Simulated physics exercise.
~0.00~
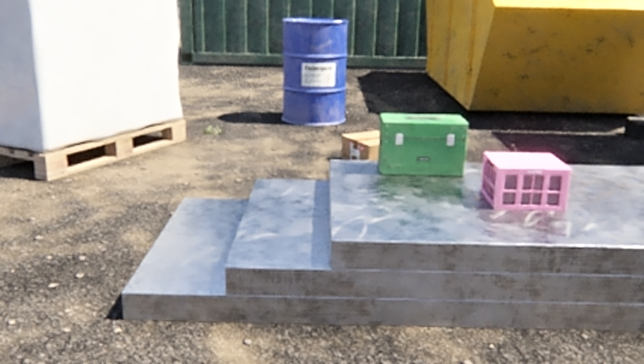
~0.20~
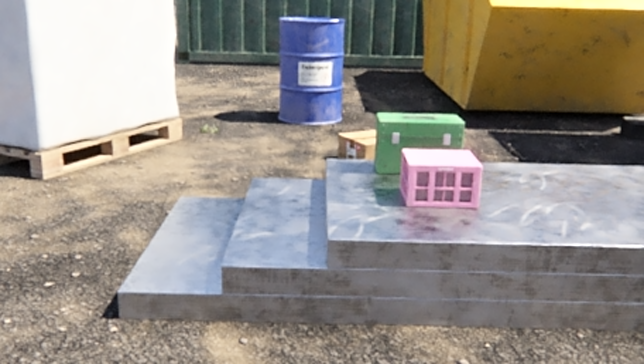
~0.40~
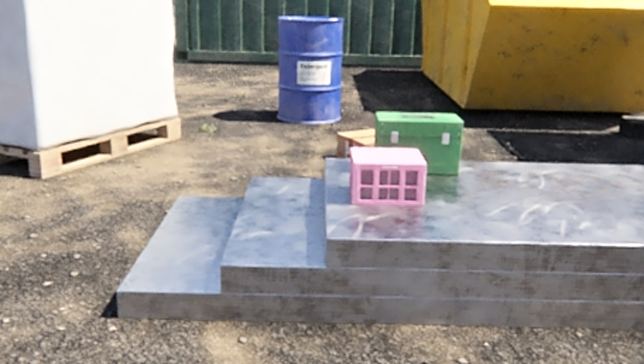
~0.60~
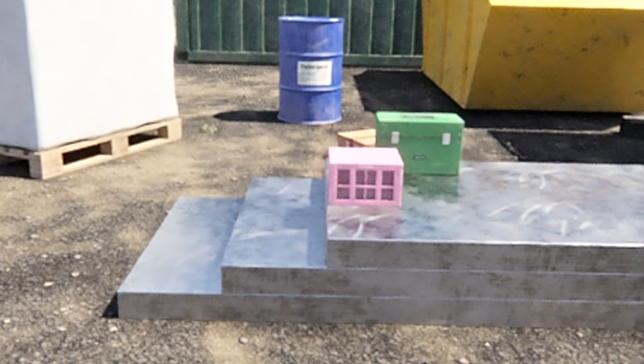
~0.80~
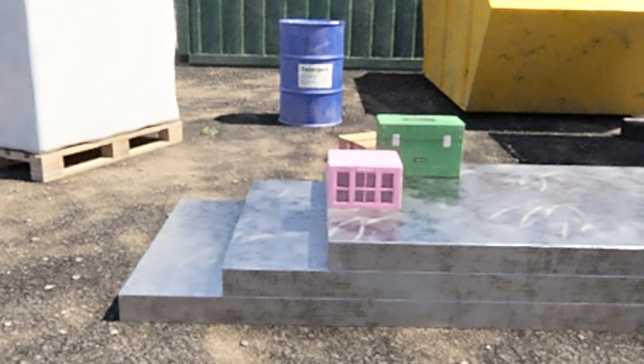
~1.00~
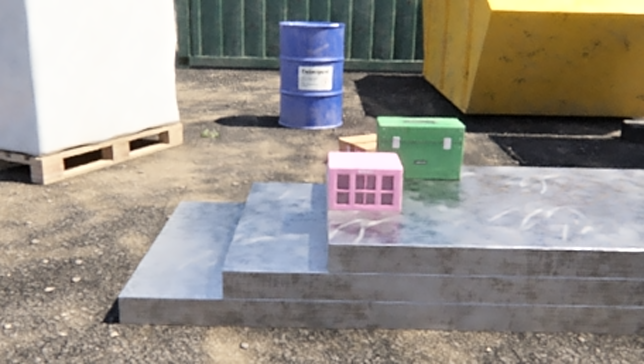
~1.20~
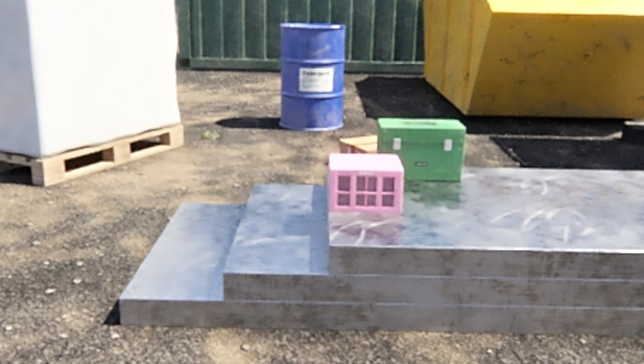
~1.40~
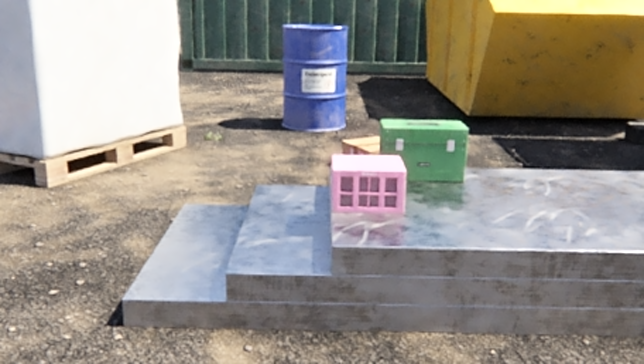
A pink crate slides left past a green toolbox and stops on the metal platform.
